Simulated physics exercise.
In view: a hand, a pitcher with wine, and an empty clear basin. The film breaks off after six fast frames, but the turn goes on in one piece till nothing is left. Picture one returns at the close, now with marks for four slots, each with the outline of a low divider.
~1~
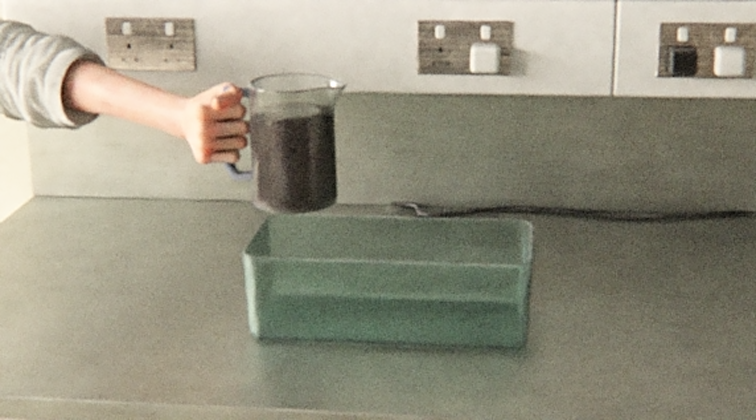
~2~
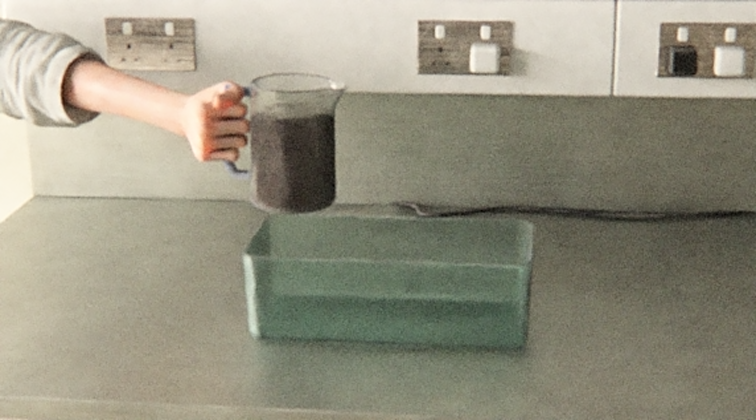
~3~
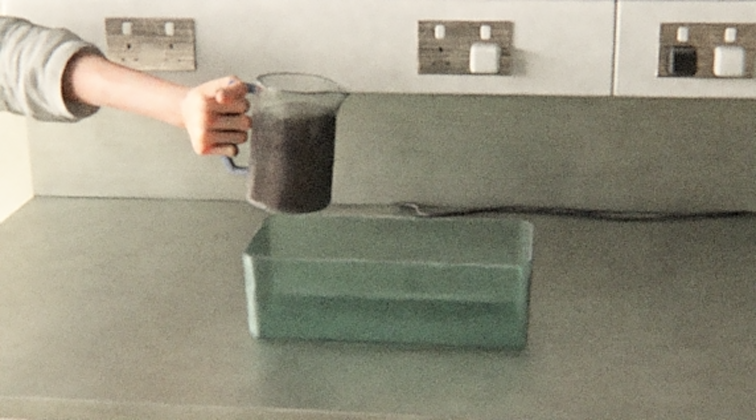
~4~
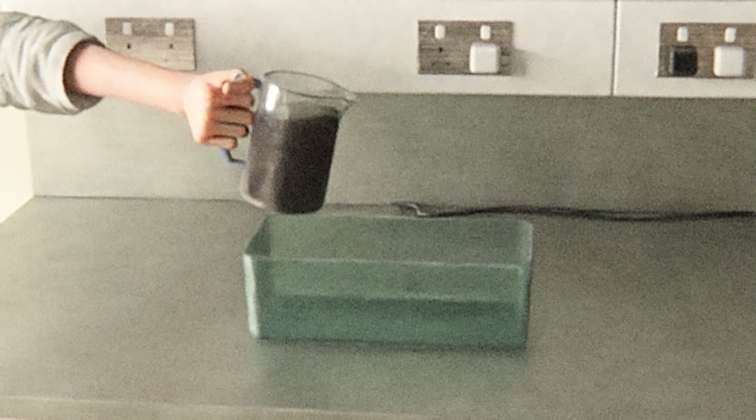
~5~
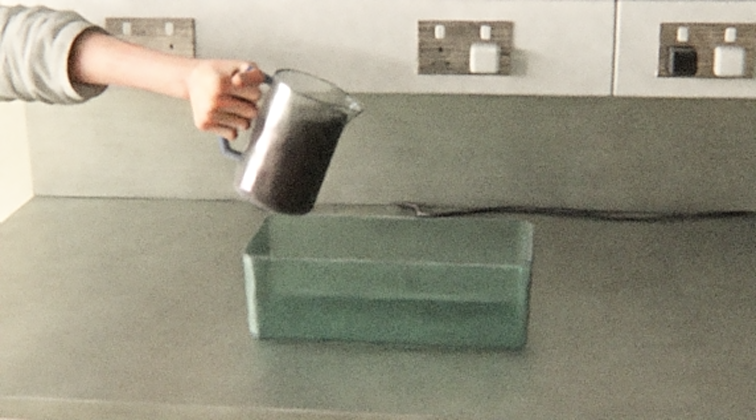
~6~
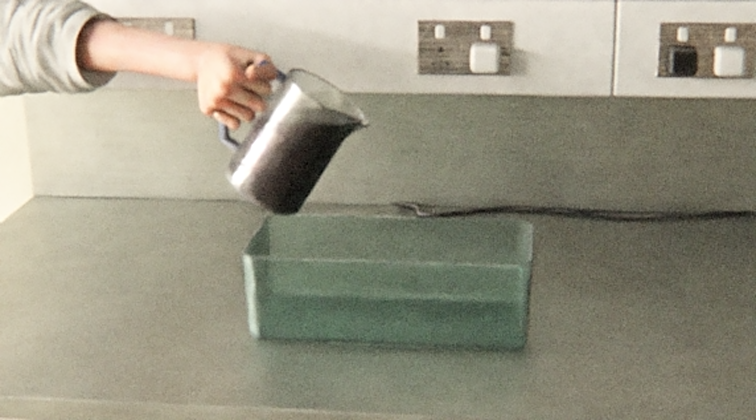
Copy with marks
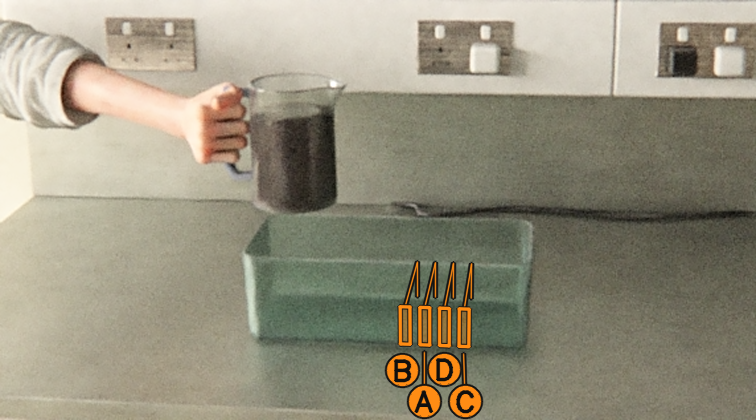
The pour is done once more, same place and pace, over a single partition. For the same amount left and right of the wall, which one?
It is B.
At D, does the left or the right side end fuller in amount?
More ends on the left.
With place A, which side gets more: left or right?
The left one.
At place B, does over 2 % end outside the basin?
No.
In orange, A at (424, 352); B at (404, 351); C at (463, 353); D at (443, 352).
For place A, about 89 % ends left of the wall and 9 % right of it; 3 % is lost outside.
For place B, about 50 % ends left of the wall and 49 % right of it.
For place C, about 93 % ends left of the wall and 4 % right of it.
For place D, about 95 % ends left of the wall and 3 % right of it.
